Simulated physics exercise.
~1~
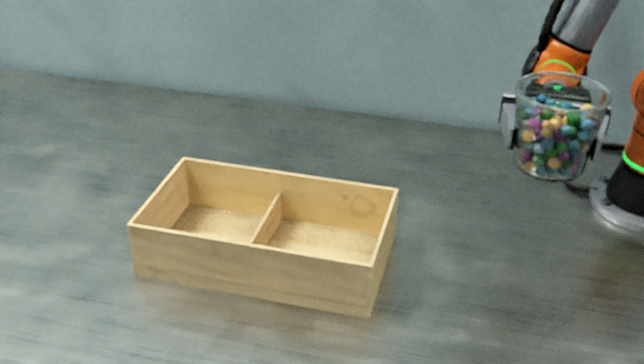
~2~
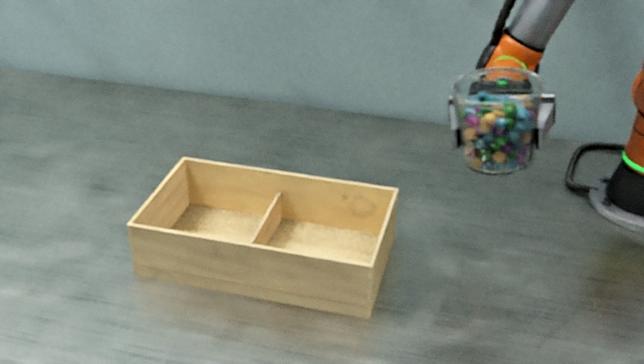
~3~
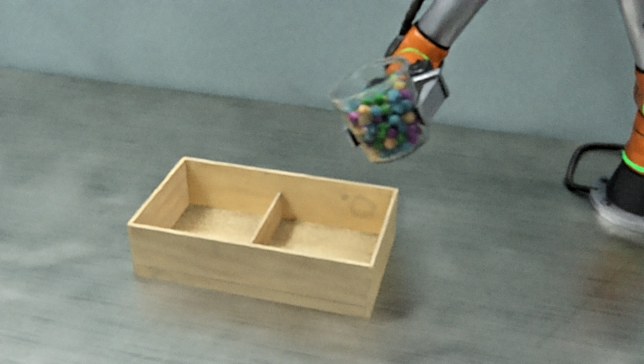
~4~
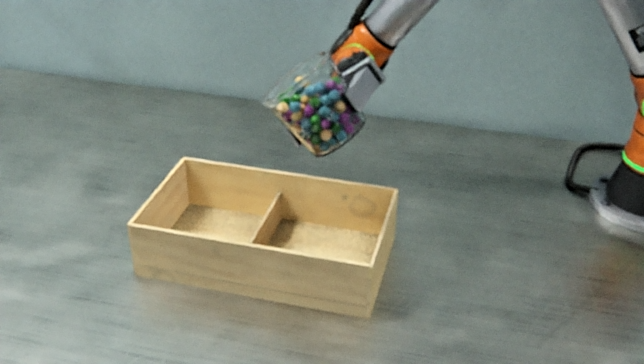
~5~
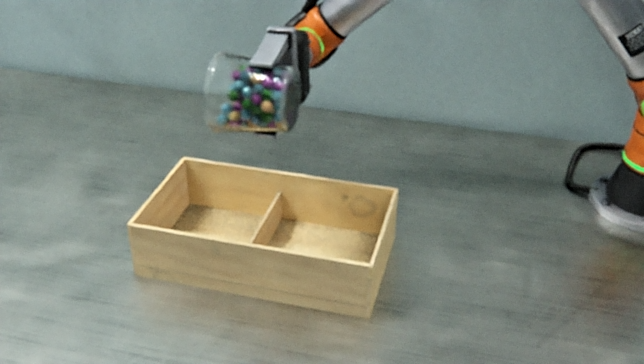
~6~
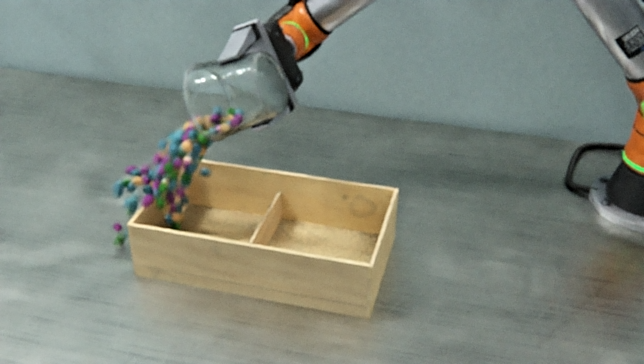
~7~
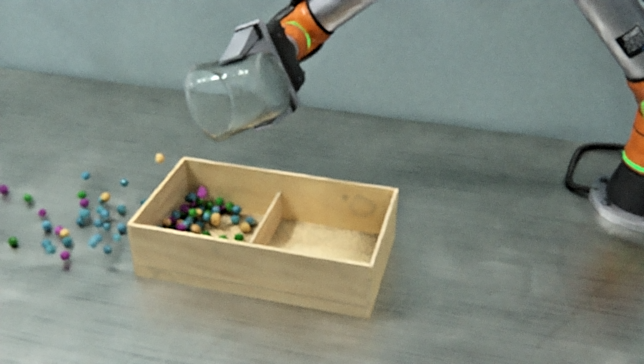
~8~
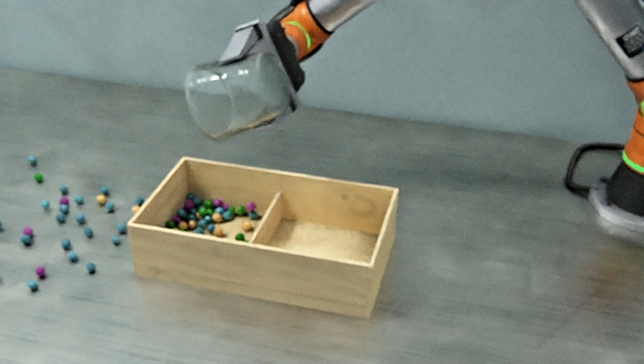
The clip opens with a robot arm at the right holding a clear tumbler of colourful round sweets, while an open wooden box with a cross wall sits on a grey table. The arm carries the tumbler left, tipping it gradually as it nears the box. Above the box, the tumbler lies on its side, then tilts further, mouth downward. The sweets pour out over the box's left end, some falling inside and others missing it. The stray ones scatter across the table at the left. Finally the emptied tumbler hangs still, with most sweets in the left compartment and the right one empty.
